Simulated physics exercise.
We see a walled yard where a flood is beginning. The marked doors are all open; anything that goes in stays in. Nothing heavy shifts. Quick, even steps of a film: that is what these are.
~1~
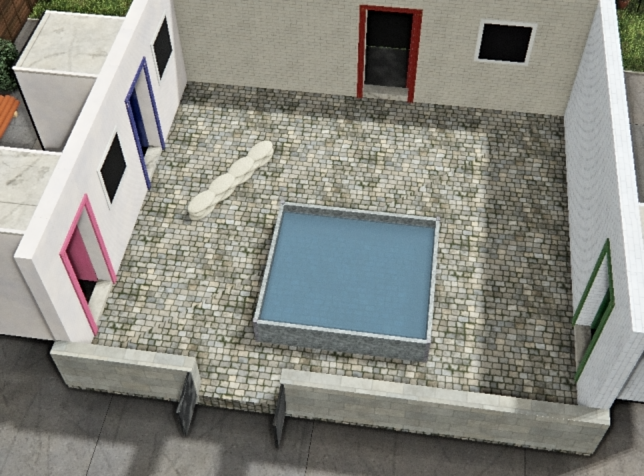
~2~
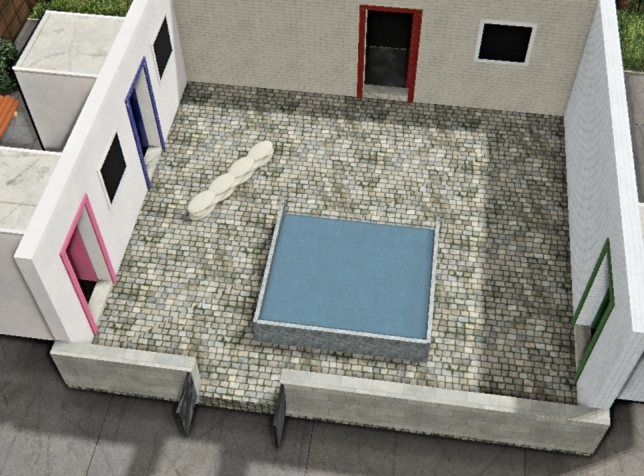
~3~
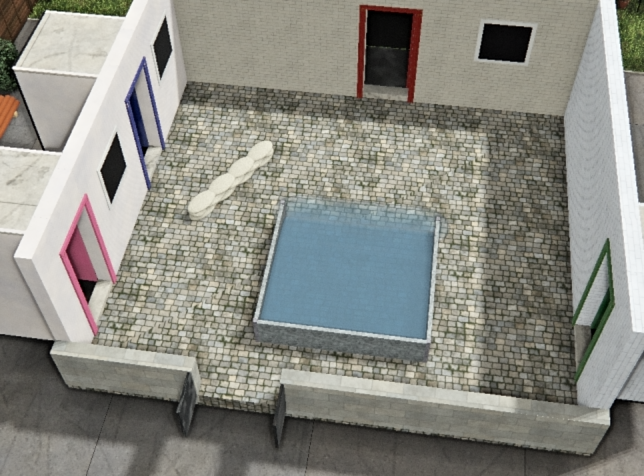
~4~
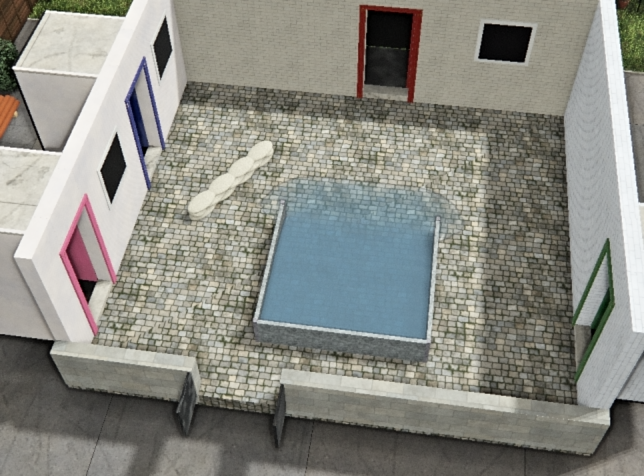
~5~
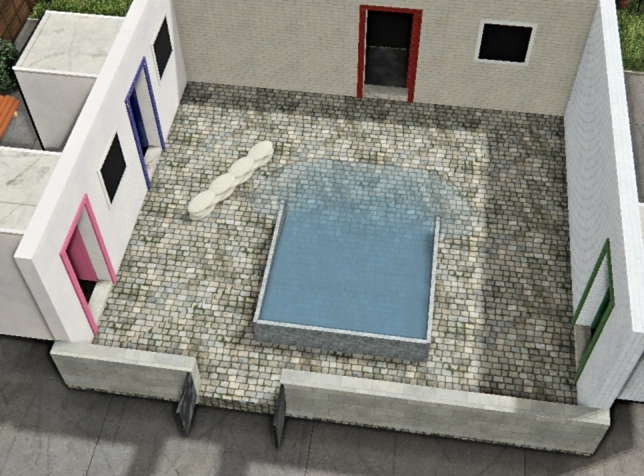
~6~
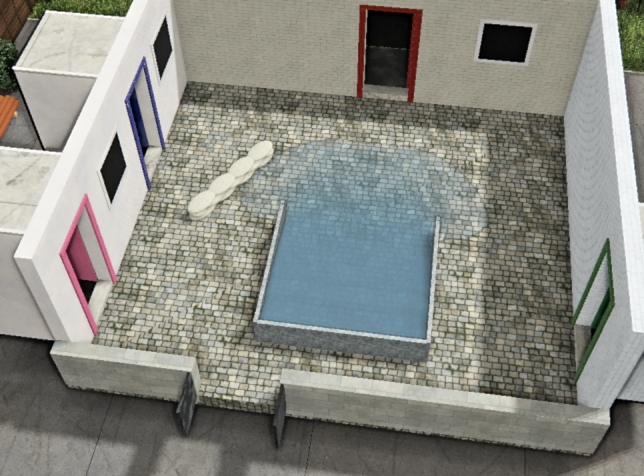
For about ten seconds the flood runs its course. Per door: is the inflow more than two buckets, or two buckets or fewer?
My prediction: The green door will be at or under the cap. The blue door will be at or under the cap. The pink door will be at or under the cap. The red door will be over the cap.
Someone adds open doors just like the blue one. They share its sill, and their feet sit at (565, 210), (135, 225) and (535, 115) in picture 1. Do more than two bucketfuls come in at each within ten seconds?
First door doesn't reach it, second door doesn't reach it, third door gets past it.
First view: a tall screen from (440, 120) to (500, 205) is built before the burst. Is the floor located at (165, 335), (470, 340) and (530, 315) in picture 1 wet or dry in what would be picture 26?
Taking the points in the order given, they are high and dry, high and dry and high and dry.
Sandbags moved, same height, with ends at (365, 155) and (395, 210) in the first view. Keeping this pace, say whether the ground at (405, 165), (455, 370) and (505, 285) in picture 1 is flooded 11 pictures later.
Soaked, parched, parched.
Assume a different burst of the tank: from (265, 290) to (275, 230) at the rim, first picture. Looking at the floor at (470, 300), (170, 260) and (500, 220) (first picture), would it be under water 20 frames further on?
In turn: Untouched, then inundated, then untouched.
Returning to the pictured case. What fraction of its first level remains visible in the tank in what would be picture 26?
Around 24 percent, give or take.
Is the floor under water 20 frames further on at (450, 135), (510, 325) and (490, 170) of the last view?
One after the other: Awash, no water, wet.
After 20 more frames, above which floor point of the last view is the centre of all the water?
Near (370, 172).
A moment on, water covers 30 % of the floor; the green door not reached, the blue door not reached, the pink door not reached, the red door wet at the sill, nothing in.
Next, water covers 40 % of the floor; the green door not reached, the blue door not reached, the pink door not reached, the red door over two buckets in.
Then, water covers 45 % of the floor; the green door not reached, the blue door not reached, the pink door not reached, the red door far over two buckets in.
Later, water covers 75 % of the floor; the green door wet at the sill, nothing in, the blue door wet at the sill, nothing in, the pink door wet at the sill, nothing in, the red door far over two buckets in.
In the end, water covers 95 % of the floor; the green door wet at the sill, nothing in, the blue door wet at the sill, nothing in, the pink door wet at the sill, nothing in, the red door far over two buckets in.
